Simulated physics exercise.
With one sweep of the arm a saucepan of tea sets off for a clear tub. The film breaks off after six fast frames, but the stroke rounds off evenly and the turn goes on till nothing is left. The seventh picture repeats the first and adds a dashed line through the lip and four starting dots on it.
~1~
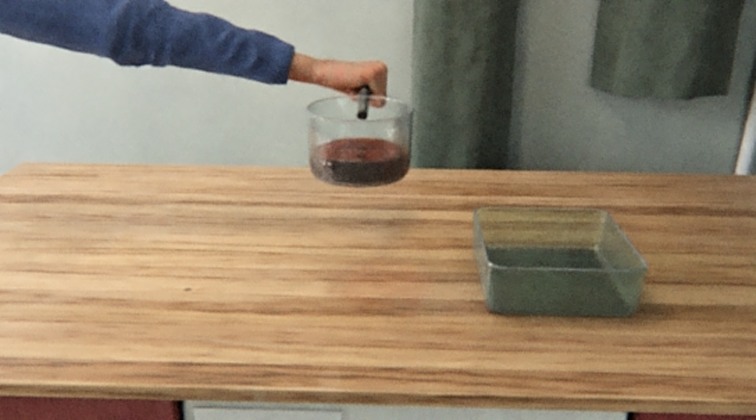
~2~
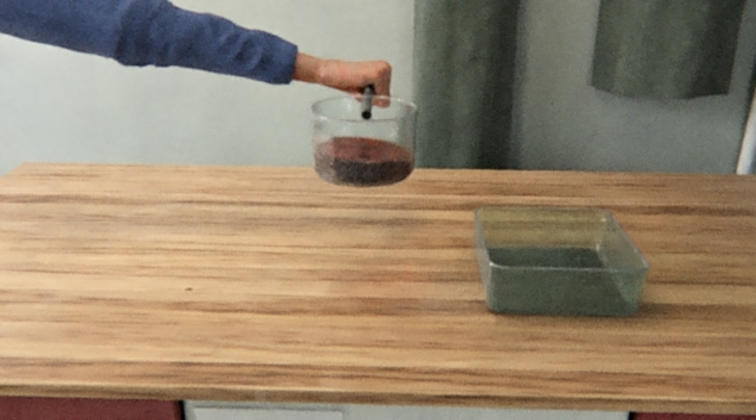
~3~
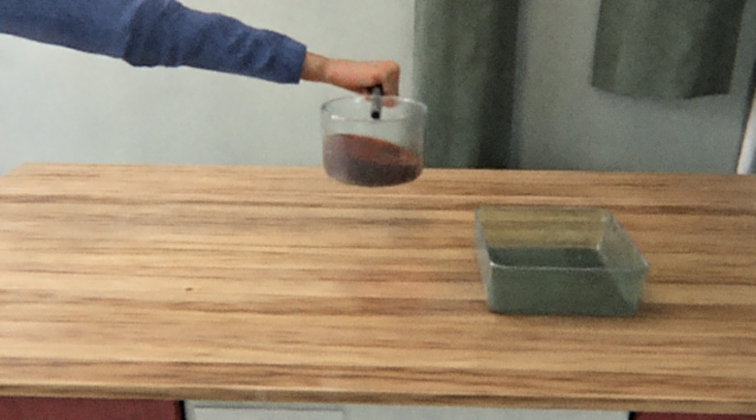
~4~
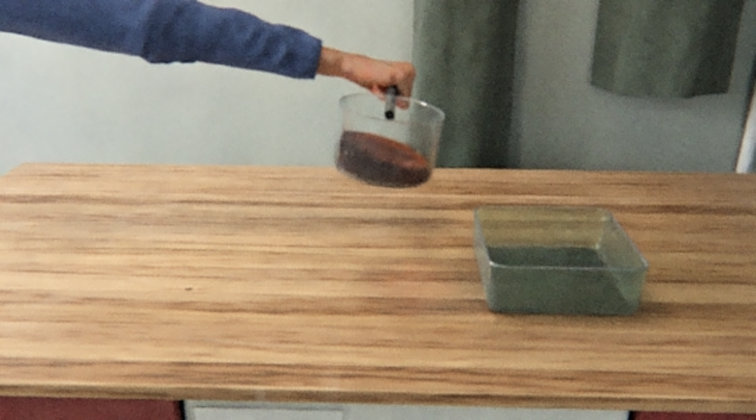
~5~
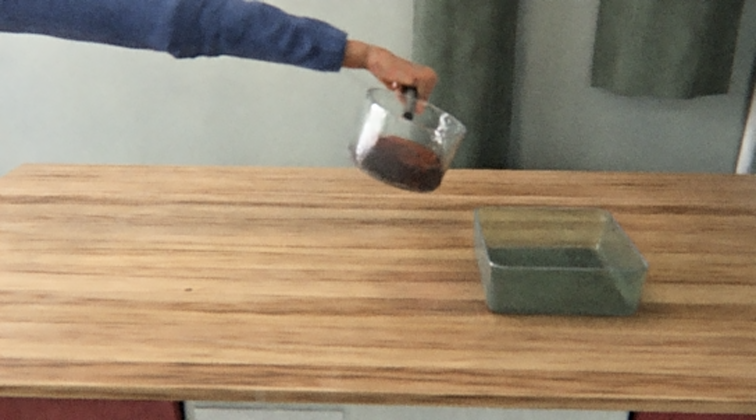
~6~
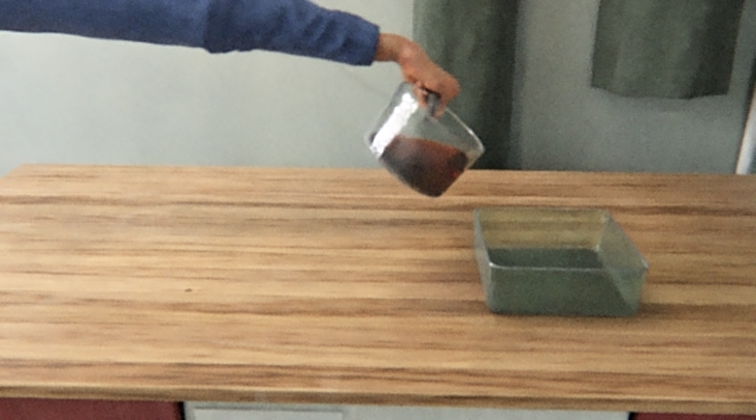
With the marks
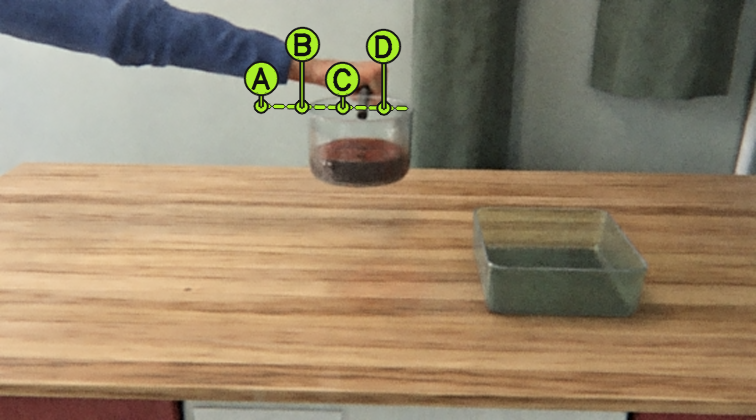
A hand in a blue sleeve carried a clear saucepan of dark reddish tea to the right above a wooden counter, then tilted it more and more steeply near a clear square tub.
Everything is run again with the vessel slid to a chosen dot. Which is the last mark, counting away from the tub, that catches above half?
The answer is place D.
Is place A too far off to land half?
Yes, it does.
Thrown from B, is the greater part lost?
Yes, that goes wrong.
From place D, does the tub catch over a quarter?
Yes, clearly.
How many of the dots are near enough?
One of them.
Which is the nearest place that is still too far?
C.
In lime, A at (261, 106); B at (302, 106); C at (342, 107); D at (383, 108).
With A, about 0 % lands in the tub, 100 % falls short.
With B, about 0 % lands in the tub, 99 % falls short.
With C, about 30 % lands in the tub, 63 % falls short and 7 % goes beside or beyond.
With D, about 63 % lands in the tub, 14 % falls short and 23 % goes beside or beyond.
